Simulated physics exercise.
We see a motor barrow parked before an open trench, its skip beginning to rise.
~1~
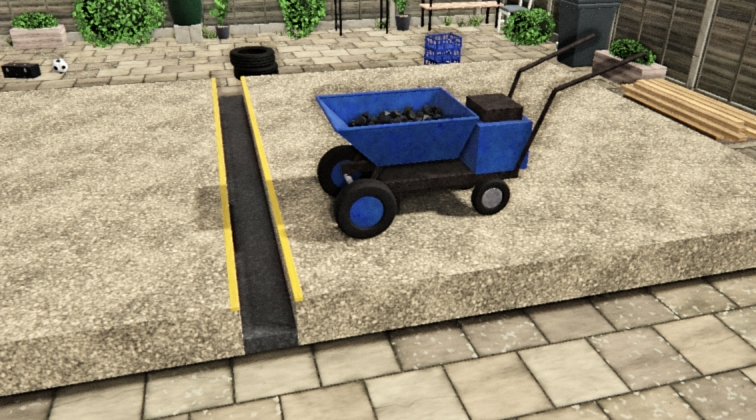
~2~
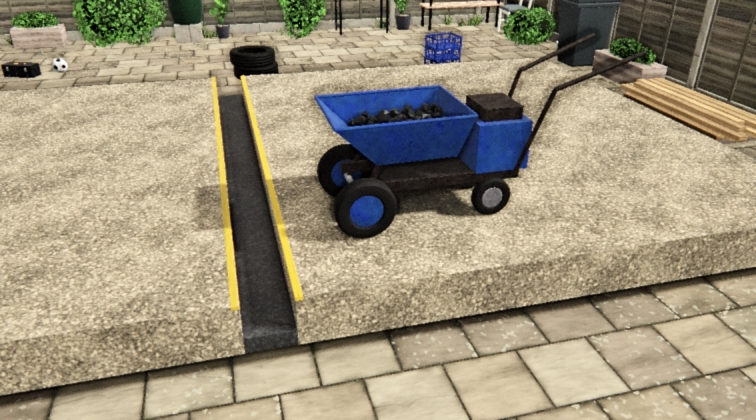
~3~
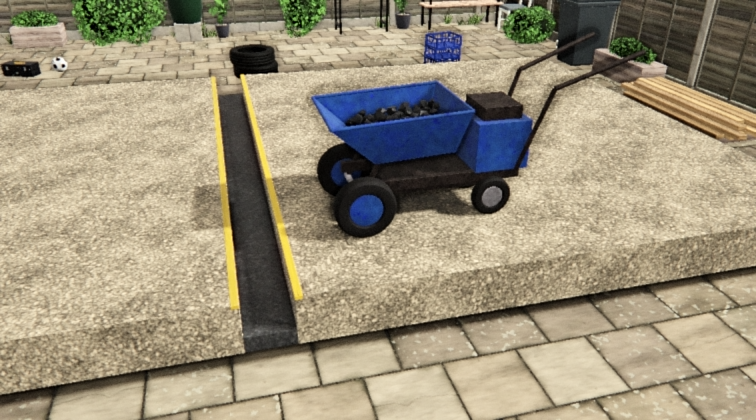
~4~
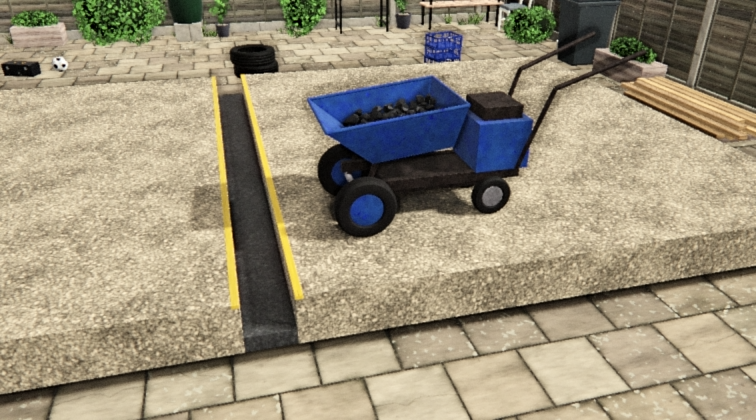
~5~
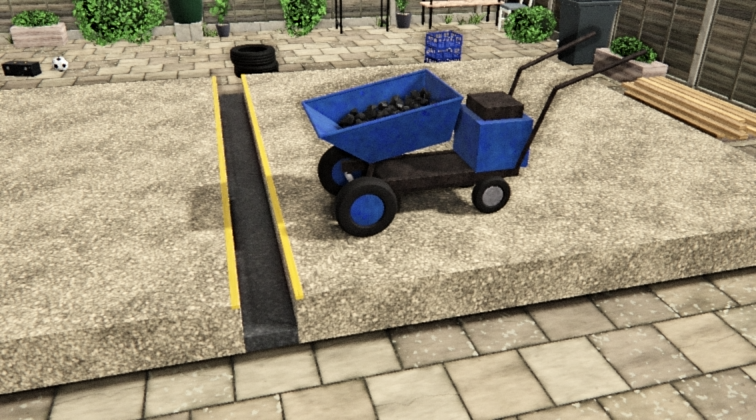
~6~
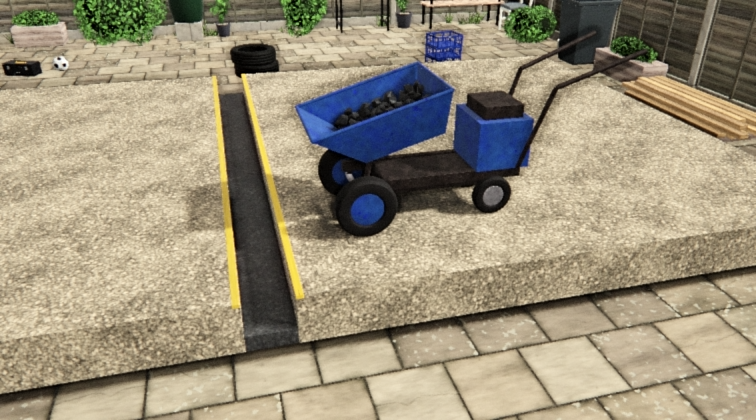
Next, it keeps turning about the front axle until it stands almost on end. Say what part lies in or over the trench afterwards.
In the trench: The larger part.
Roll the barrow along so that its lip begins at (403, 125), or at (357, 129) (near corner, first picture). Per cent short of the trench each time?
First some 60, then 0 per cent.
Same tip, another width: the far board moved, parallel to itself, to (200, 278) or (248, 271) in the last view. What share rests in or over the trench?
First some 100, then 60 per cent.
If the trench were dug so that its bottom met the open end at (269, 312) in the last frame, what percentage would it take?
Some 70 per cent.
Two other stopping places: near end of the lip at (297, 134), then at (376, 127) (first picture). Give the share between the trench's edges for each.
The first gives 10 %, the second 70 %.
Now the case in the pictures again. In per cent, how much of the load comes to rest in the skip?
Near 0 %.
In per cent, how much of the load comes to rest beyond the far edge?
Near 10 %.
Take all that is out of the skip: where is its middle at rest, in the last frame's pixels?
Around (253, 246).
Soon after the last picture, skip tipped steeply; all in the skip.
A little later, skip tipped right over; about two thirds in the skip; about a third in or heaped over the trench; a stray few beyond it; a stray few falling.
Later still, skip tipped right over; most in or heaped over the trench; a small part beyond it.
At rest, skip tipped right over; most in or heaped over the trench; a small part beyond it.
